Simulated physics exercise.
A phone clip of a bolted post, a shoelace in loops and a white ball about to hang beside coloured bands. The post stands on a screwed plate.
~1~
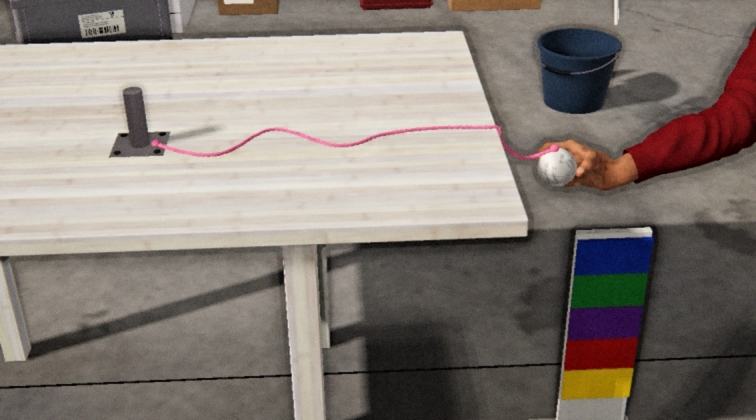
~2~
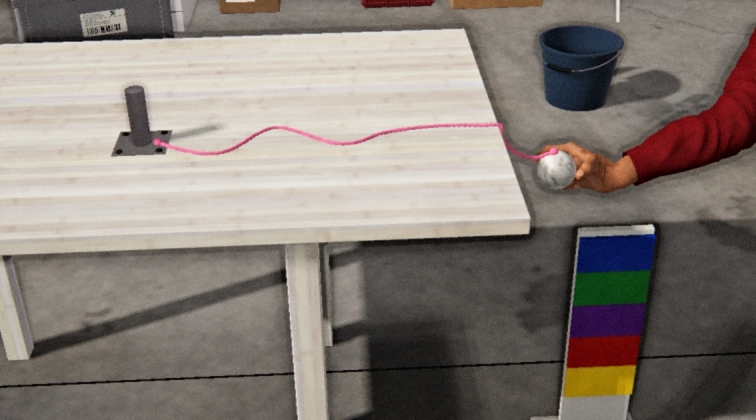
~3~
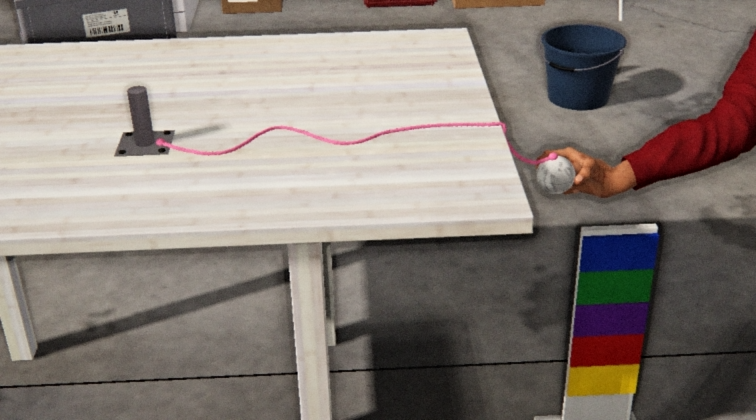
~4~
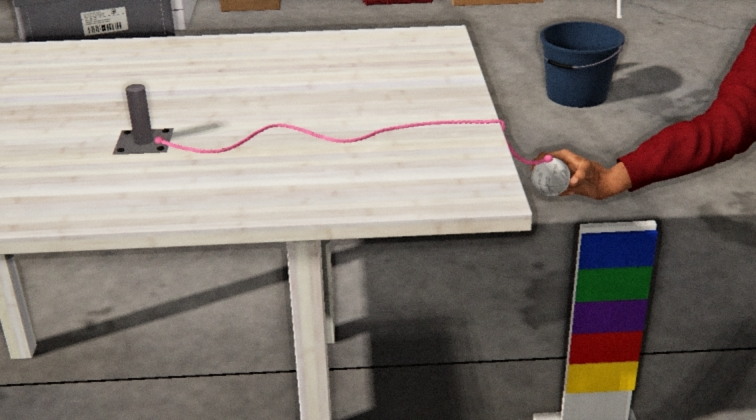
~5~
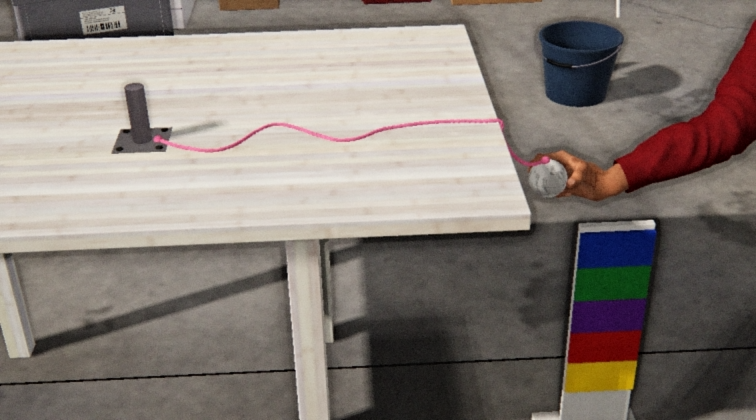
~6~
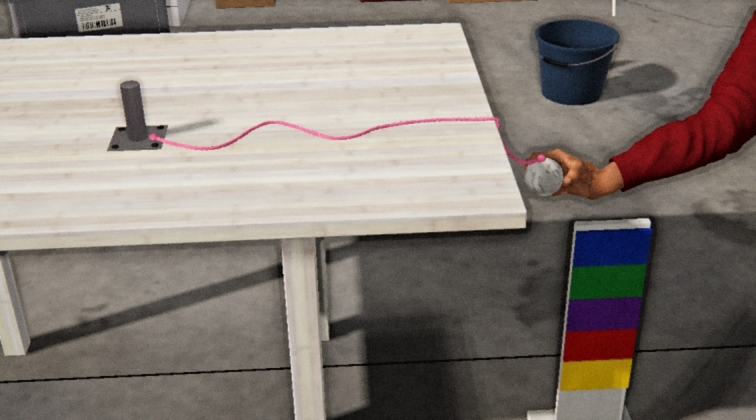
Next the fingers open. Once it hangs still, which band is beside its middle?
Its centre hangs level with the blue band.
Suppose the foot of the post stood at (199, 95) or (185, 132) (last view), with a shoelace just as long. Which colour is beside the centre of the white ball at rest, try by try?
One after the other, green; green.
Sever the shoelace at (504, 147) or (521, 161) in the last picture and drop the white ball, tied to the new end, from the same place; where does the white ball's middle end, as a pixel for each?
Try by try, around (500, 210) and (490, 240).
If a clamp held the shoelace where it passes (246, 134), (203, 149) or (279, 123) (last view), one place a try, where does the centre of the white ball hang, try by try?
In that order: (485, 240), (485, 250) and (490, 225).
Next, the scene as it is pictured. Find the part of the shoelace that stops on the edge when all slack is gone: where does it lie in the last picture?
It lies at about (443, 120).
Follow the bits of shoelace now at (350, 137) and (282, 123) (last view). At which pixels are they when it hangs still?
Near (394, 125) and (313, 128).
Early on, ball near (524, 242); level with blue.
Midway, ball near (454, 244); level with blue.
Near the end, ball near (484, 252); level with blue.
Finally, ball near (486, 251); level with blue. Its middle rests at the blue band.
